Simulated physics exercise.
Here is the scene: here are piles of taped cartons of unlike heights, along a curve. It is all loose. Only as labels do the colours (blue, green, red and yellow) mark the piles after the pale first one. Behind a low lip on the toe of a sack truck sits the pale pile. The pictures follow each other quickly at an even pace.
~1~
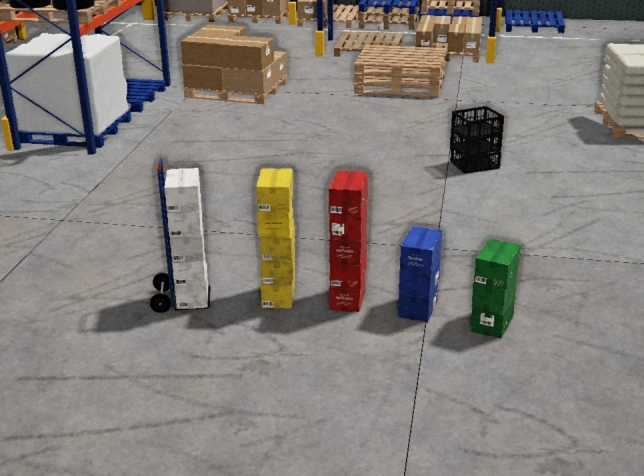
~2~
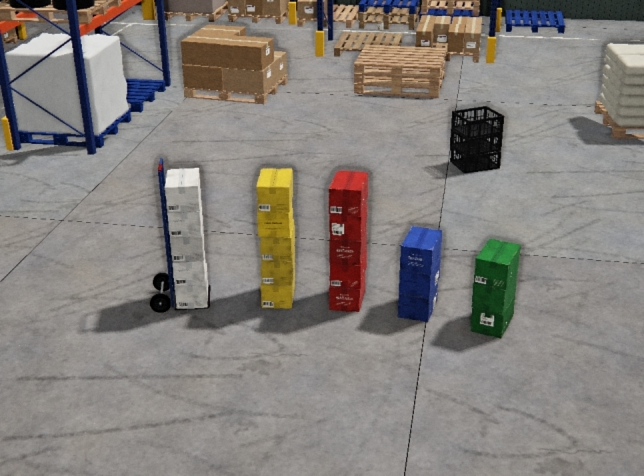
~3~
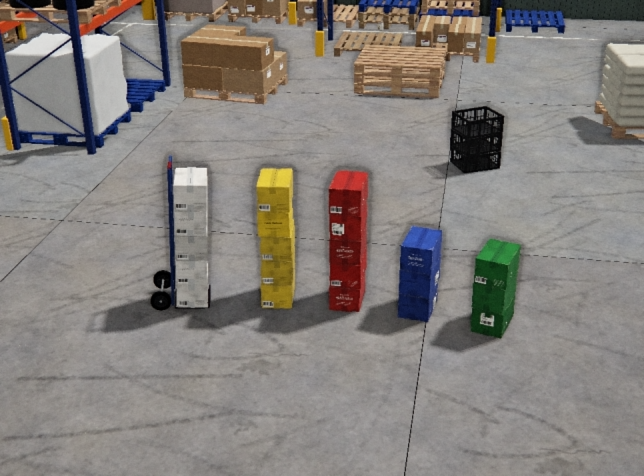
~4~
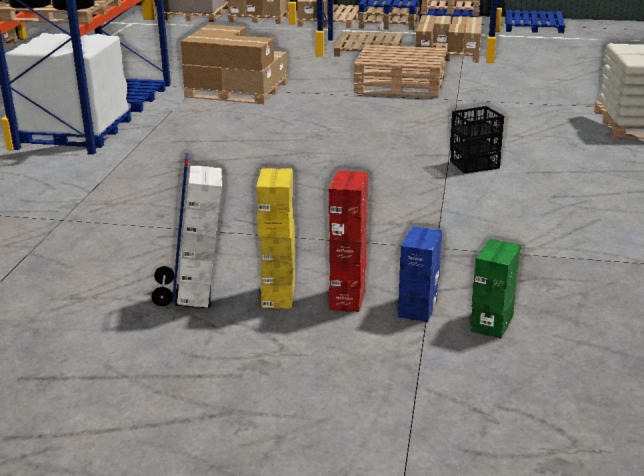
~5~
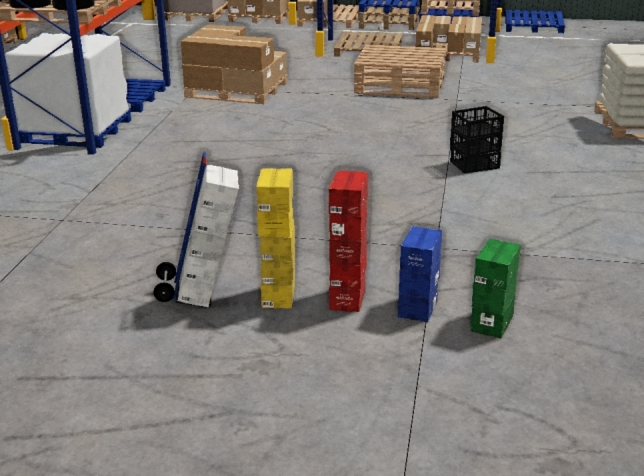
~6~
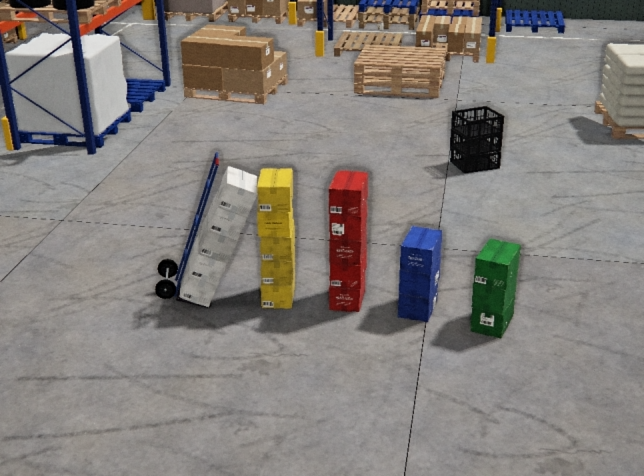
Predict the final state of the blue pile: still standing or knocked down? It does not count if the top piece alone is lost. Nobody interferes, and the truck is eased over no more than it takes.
As far as I can tell, it falls apart.
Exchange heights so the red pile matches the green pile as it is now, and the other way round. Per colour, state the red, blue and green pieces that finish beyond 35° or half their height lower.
By colour, the number down is red 3, blue 0 and green 0.
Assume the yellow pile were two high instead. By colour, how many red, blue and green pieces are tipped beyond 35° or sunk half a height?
I'd count red 0, blue 0 and green 0.
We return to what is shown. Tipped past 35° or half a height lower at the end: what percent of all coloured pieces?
Around 95 percent.
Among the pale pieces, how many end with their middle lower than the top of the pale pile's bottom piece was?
The number is 2.
Soon after the last picture, 5 of the pale pile down; none of the 3 blue cartons down (0 of 16 in all colours); top blue carton unmoved; top yellow carton leaning clearly.
A little later, 5 of the pale pile down; none of the 3 blue cartons down (5 of 16 in all colours); top blue carton shifted a little; top yellow carton leaning well over, about its own height lower.
Later still, 5 of the pale pile down; 3 of the 3 blue cartons down (15 of 16 in all colours); top blue carton leaning clearly, half its height lower; top yellow carton leaning well over, some two heights lower.
At rest, 5 of the pale pile down; 3 of the 3 blue cartons down (15 of 16 in all colours); top blue carton about its own height lower; top green carton upside down. As the last picture would show them, middles, top blue carton near (517, 291), top green carton near (637, 345).
